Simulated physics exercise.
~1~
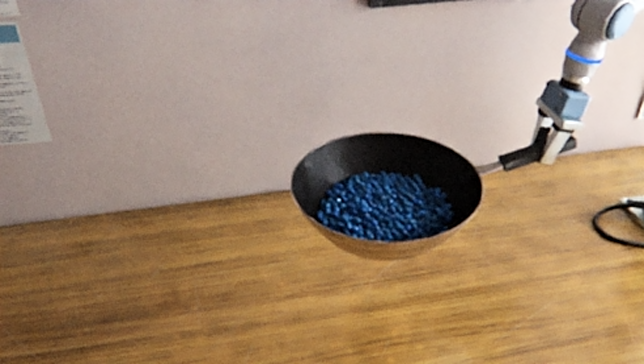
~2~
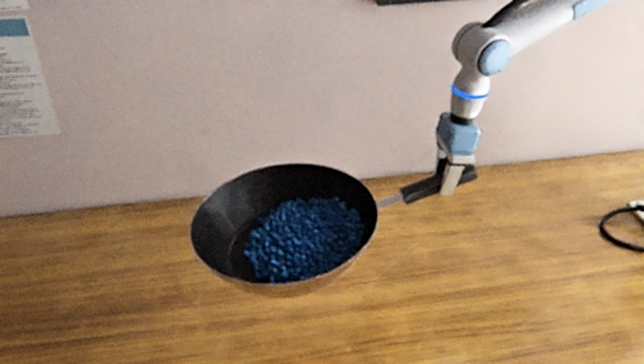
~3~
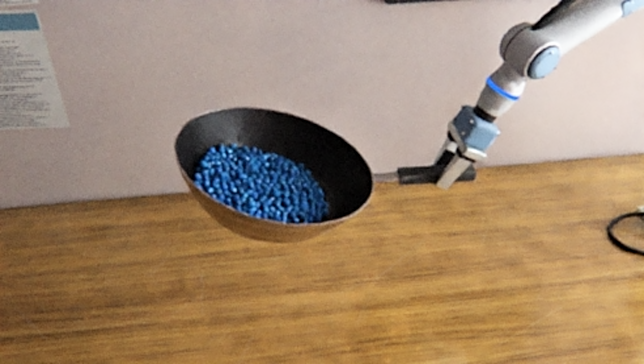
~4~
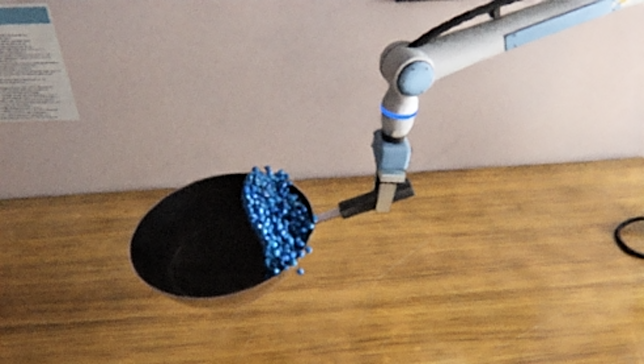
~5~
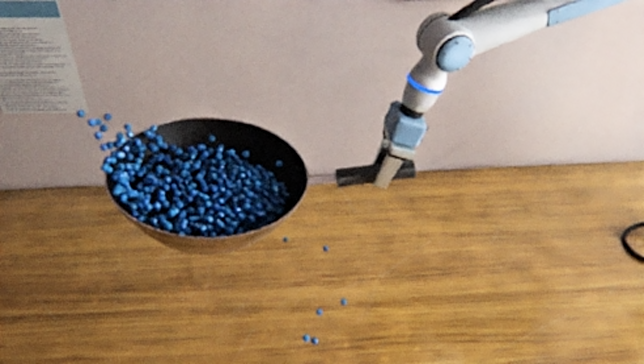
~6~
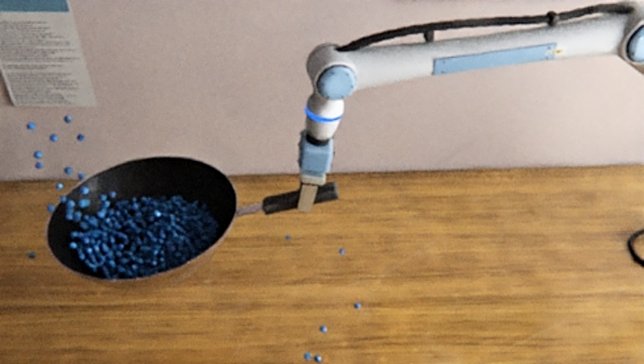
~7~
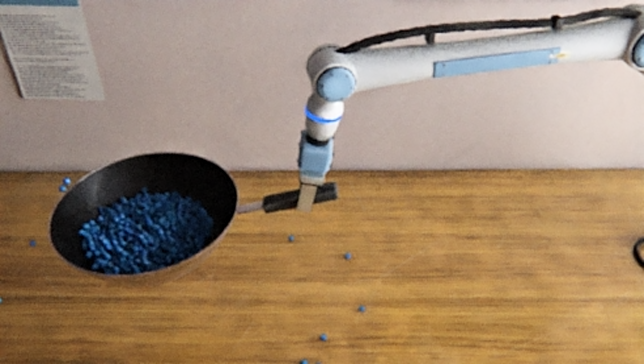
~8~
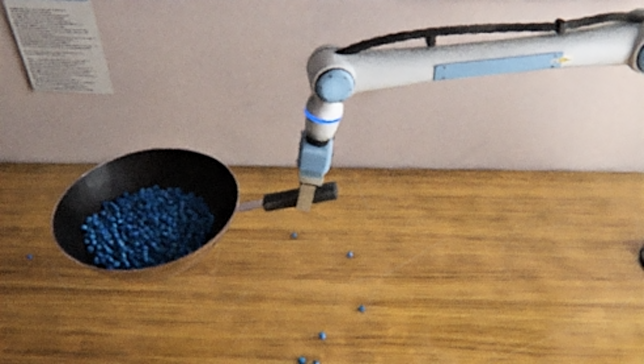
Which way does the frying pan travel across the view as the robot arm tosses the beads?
The frying pan travels toward the left, rising and dipping along the way.
In this clip, a robot arm holding a dark frying pan of blue beads swings it left in repeated rising and dipping tosses, and the beads surge inside. A few spill onto the wooden table before the pan comes to rest with most still inside.
